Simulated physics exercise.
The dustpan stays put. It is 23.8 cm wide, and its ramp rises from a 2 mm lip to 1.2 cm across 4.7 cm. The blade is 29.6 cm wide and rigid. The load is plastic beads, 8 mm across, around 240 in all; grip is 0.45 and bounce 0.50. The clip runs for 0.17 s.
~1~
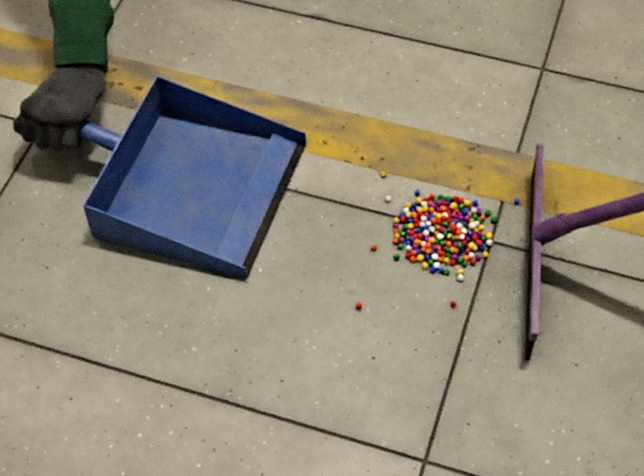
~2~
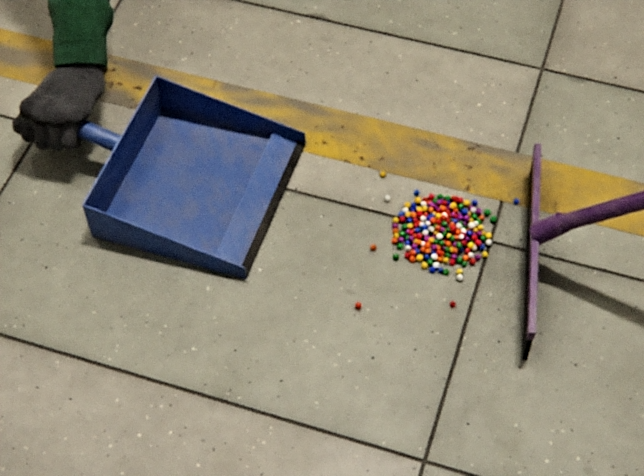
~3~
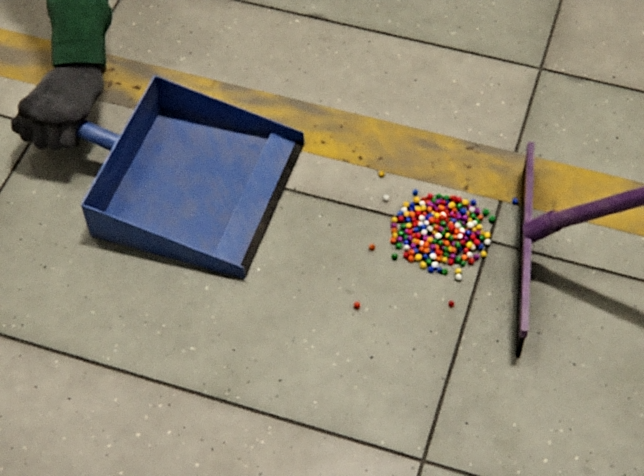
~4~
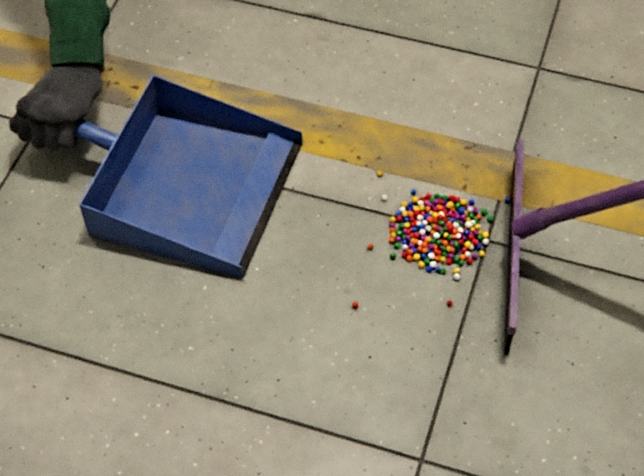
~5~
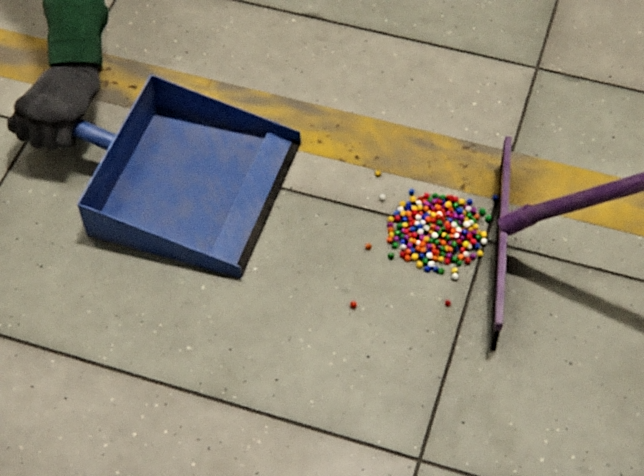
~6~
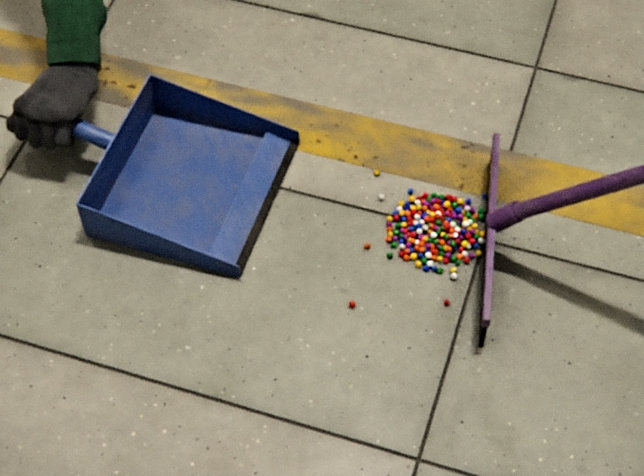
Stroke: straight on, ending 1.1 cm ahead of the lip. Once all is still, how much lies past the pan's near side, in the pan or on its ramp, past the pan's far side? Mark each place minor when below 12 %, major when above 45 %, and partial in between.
Near side - minor; pan - partial; far side - minor.
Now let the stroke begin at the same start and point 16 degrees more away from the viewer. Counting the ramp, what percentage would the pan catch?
0 per cent.
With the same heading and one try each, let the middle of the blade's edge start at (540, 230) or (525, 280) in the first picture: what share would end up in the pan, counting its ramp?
Around 5 percent, then around 25 percent.
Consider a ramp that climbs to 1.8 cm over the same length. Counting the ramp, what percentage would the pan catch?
It would be roughly 15 percent.
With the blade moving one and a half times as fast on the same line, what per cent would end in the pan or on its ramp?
Then around 25 per cent.
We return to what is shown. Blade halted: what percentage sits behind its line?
Roughly 0 percent of it.
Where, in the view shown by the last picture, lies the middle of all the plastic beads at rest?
Close to pixel (282, 196).
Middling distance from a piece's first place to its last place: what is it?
Around 22 centimetres.
Then, 0.30 s after the last picture, middle of the blade 17 cm from the lip; 0 % over the lip, far side 5 %, near side 0 %.
Then, 0.50 s after the last picture, middle of the blade 9 cm from the lip; 0 % over the lip, far side 5 %, near side 0 %.
Then, 0.82 s after the last picture, middle of the blade 4 cm from the lip; 20 % over the lip, far side 5 %, near side 5 %.
In the end, near side 5 %, pan 20 %, far side 5 %, in front of the lip or behind the blade 70 %.
